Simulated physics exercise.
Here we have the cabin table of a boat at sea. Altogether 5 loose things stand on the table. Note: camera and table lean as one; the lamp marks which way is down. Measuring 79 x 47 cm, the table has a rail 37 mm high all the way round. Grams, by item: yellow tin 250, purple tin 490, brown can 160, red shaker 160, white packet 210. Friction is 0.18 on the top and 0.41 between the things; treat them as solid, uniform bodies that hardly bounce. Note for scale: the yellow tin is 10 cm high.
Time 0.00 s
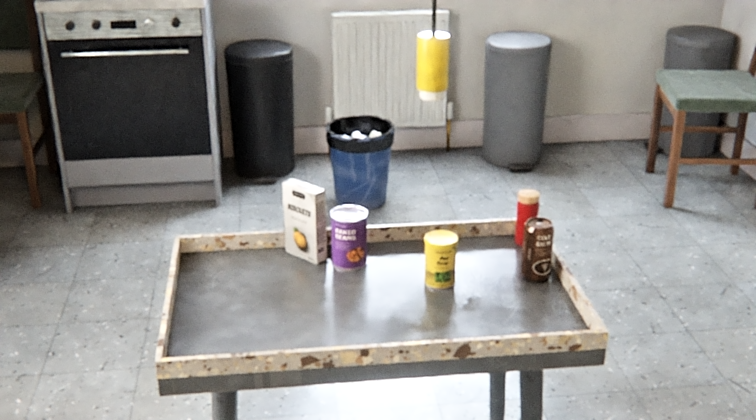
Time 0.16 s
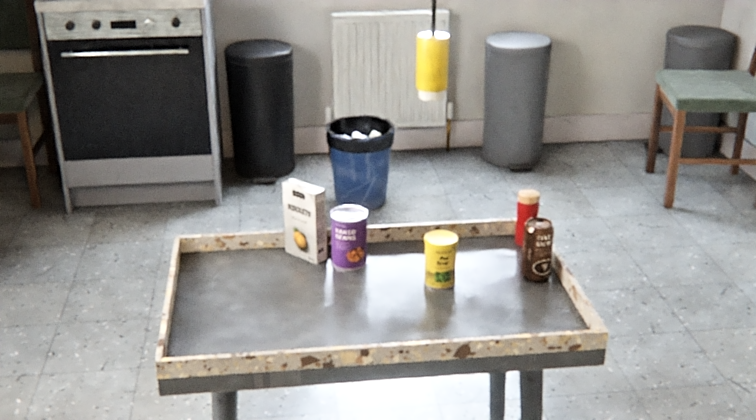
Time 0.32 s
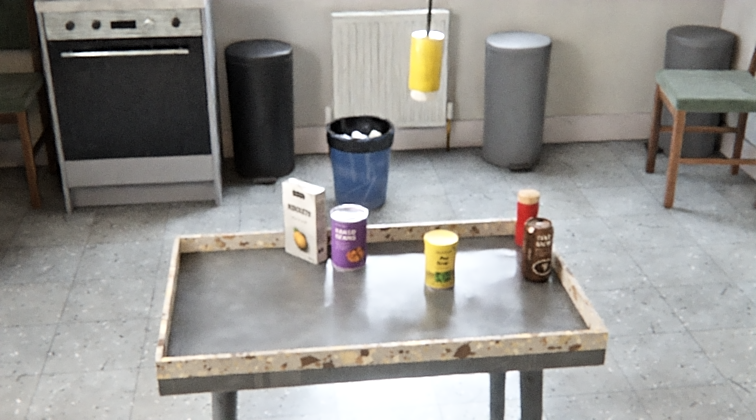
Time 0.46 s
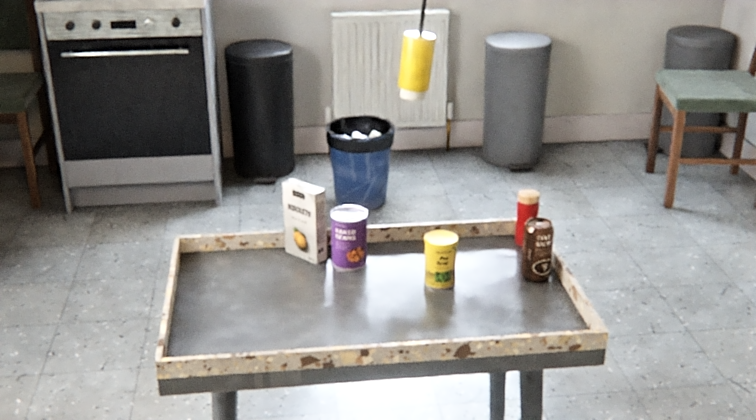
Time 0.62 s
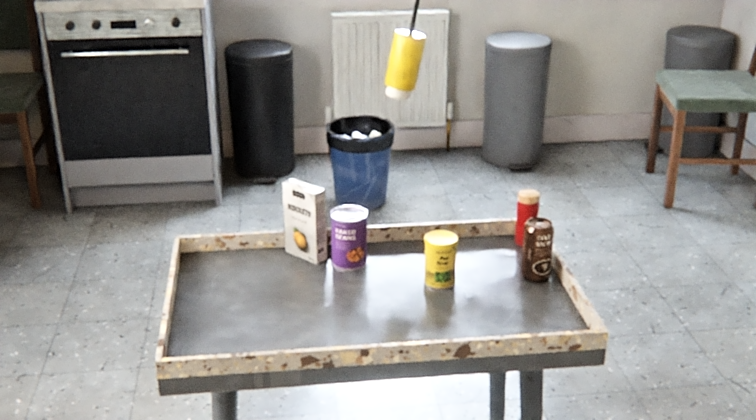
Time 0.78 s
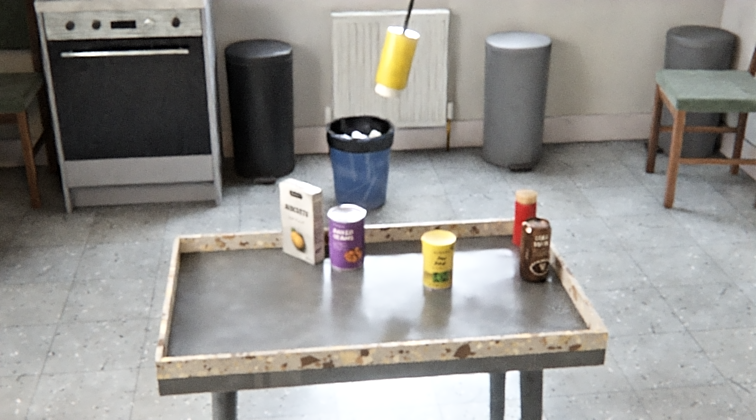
A hanging yellow cylinder swings left above a railed table whose loose containers barely shift left.
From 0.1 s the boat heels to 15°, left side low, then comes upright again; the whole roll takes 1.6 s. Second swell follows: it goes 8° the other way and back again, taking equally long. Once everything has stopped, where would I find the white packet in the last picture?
I would say around (214, 226) in that picture.
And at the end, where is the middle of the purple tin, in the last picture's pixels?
My guess is roughly (263, 243).
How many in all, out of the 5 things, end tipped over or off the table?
That makes 0.
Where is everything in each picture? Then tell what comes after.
In the first picture, boat level; white packet (305, 221); yellow tin (441, 260).
In the second picture, boat level; brown can (538, 250); red shaker (527, 218).
In the third picture, floor tilted 3°, left side down; yellow tin (441, 260); purple tin (349, 238).
In the fourth picture, floor tilted 6°, left side down; brown can (538, 250); red shaker (527, 218).
In the fifth picture, floor tilted 11°, left side down; yellow tin (441, 260); purple tin (349, 238).
In the sixth picture, floor tilted 14°, left side down; white packet (302, 221); brown can (535, 250).
Around 1.08 s, floor tilted 13°, left side down; white packet shifted 7 cm near (274, 223); brown can shifted 6 cm; red shaker shifted 6 cm.
Around 1.28 s, floor tilted 8°, left side down; white packet shifted 13 cm near (243, 224); brown can shifted 13 cm; red shaker shifted 13 cm.
Finally (3.8 s), not toppled but over 5 cm from the start, yellow tin, purple tin, brown can, red shaker and white packet. In the last view, white packet near (214, 226).
